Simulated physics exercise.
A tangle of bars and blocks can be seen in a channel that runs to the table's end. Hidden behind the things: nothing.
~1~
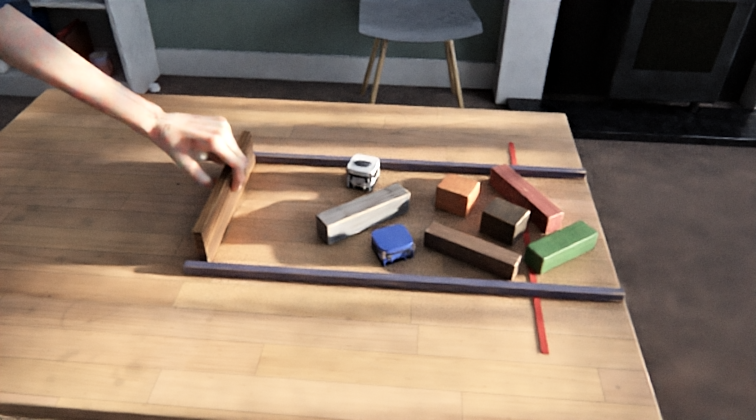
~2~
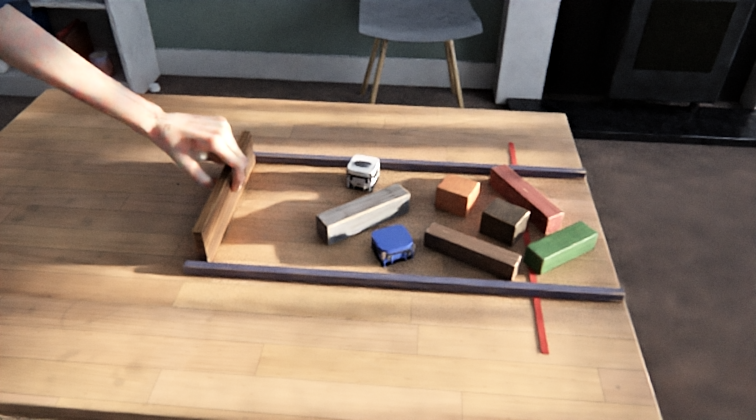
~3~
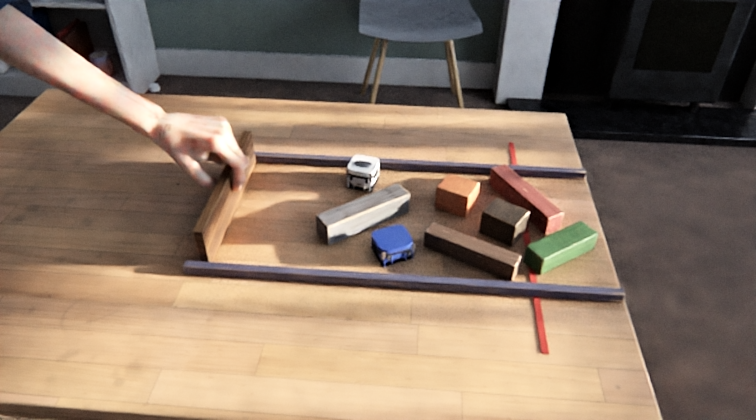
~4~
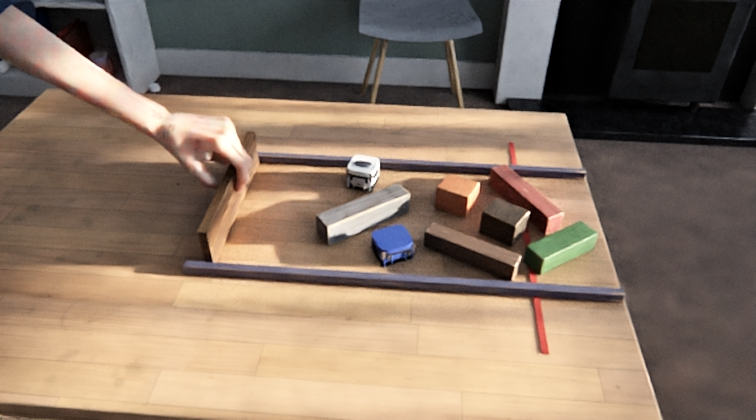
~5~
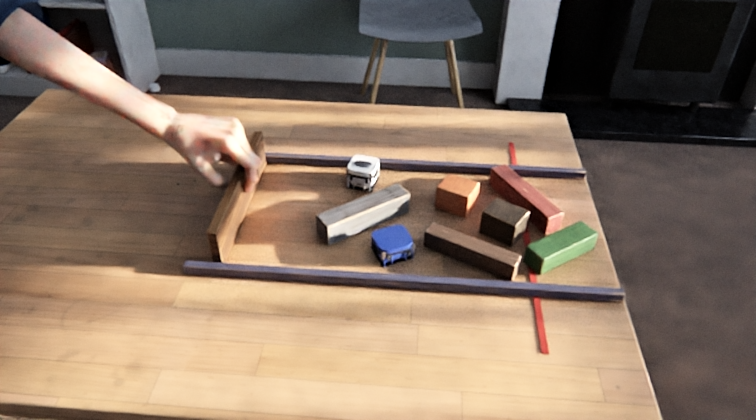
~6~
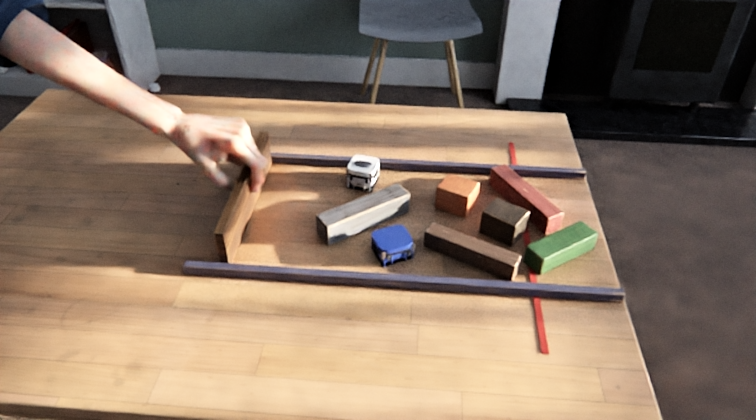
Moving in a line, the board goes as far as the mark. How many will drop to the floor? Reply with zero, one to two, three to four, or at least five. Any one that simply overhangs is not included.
It comes to one to two.
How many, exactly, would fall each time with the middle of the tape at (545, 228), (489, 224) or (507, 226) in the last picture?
Floor tally per try: 3 / 0 / 0.
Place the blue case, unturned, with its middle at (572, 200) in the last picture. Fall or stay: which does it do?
In that case it goes down.
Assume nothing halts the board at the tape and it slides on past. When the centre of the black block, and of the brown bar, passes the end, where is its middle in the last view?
The black block gives roughly (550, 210), the brown bar roughly (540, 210).
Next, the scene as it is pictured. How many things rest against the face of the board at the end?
It touches 3.
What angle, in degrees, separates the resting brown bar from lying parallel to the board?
Near 55 degrees.
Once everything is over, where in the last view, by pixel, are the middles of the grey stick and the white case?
Okay, so first (552, 216), and next (533, 180).
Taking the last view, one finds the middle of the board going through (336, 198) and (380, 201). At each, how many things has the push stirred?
It comes to 1 for the first spot, 3 for the other.
A little later, none off yet; green bar at rest near (561, 247); red bar at rest near (524, 198); black block at rest near (504, 222).
When it is over, the number that fall off is one or two; down, green bar.
